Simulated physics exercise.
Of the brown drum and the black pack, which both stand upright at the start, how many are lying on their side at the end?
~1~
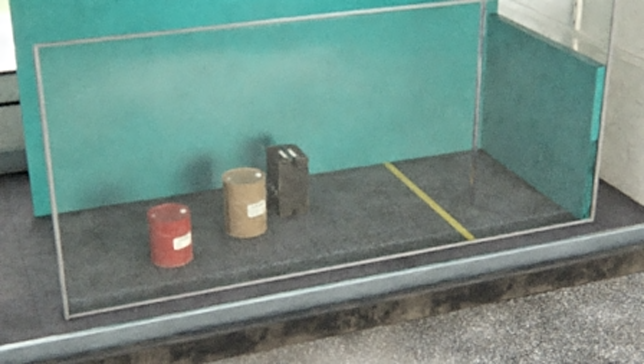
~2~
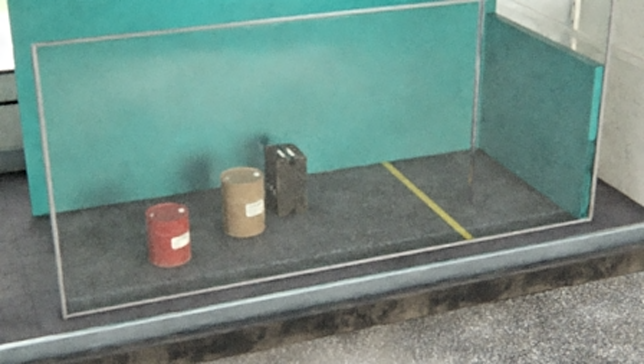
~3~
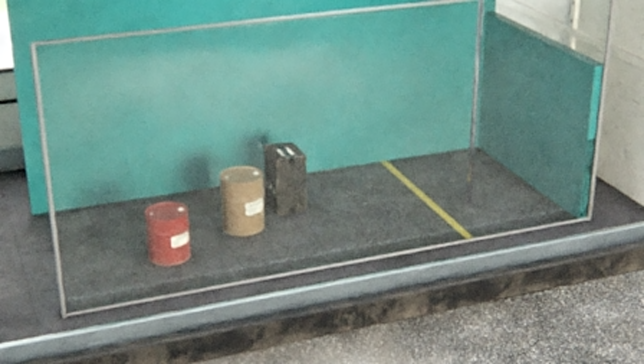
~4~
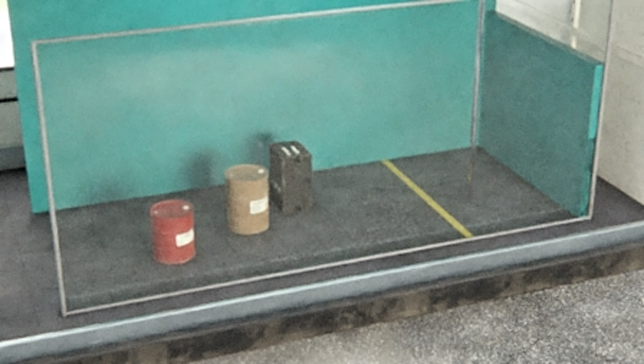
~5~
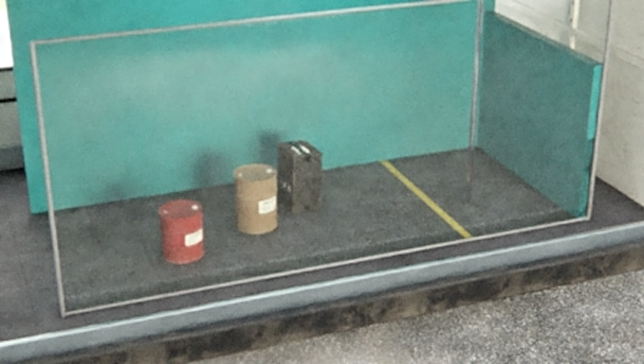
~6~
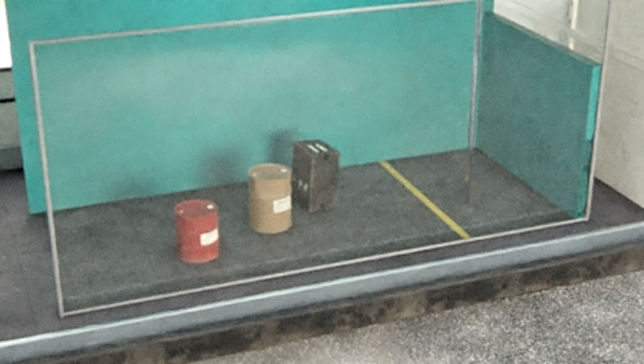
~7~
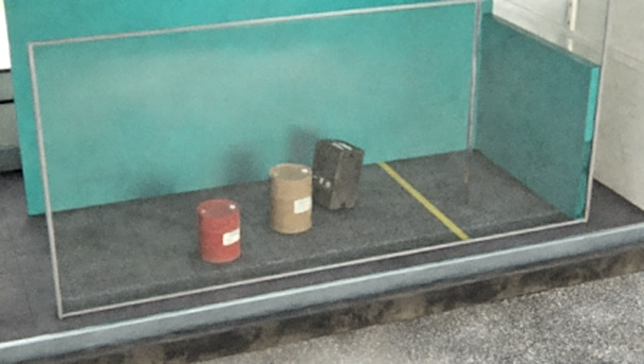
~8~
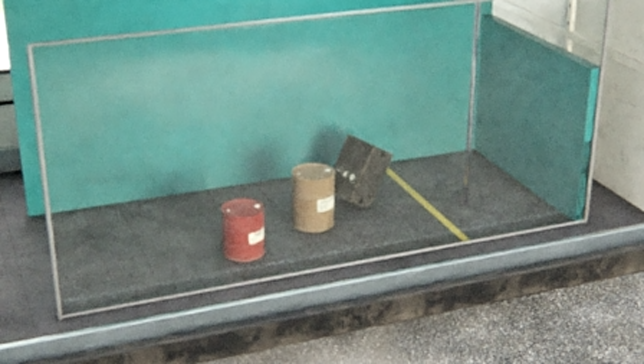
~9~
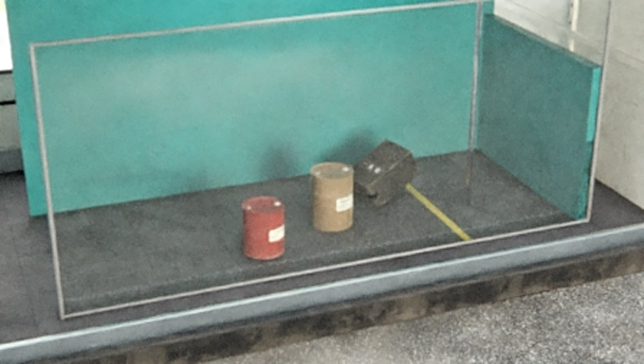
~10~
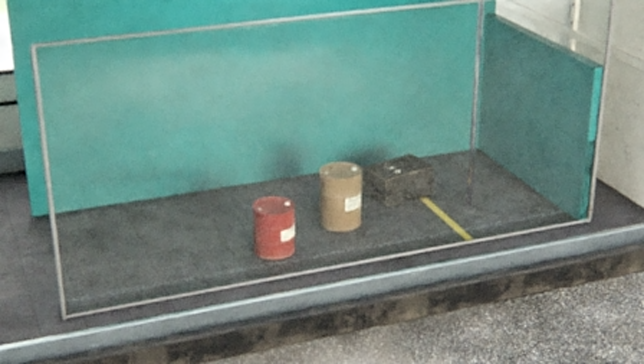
One of them is lying on its side at the end, the black pack.
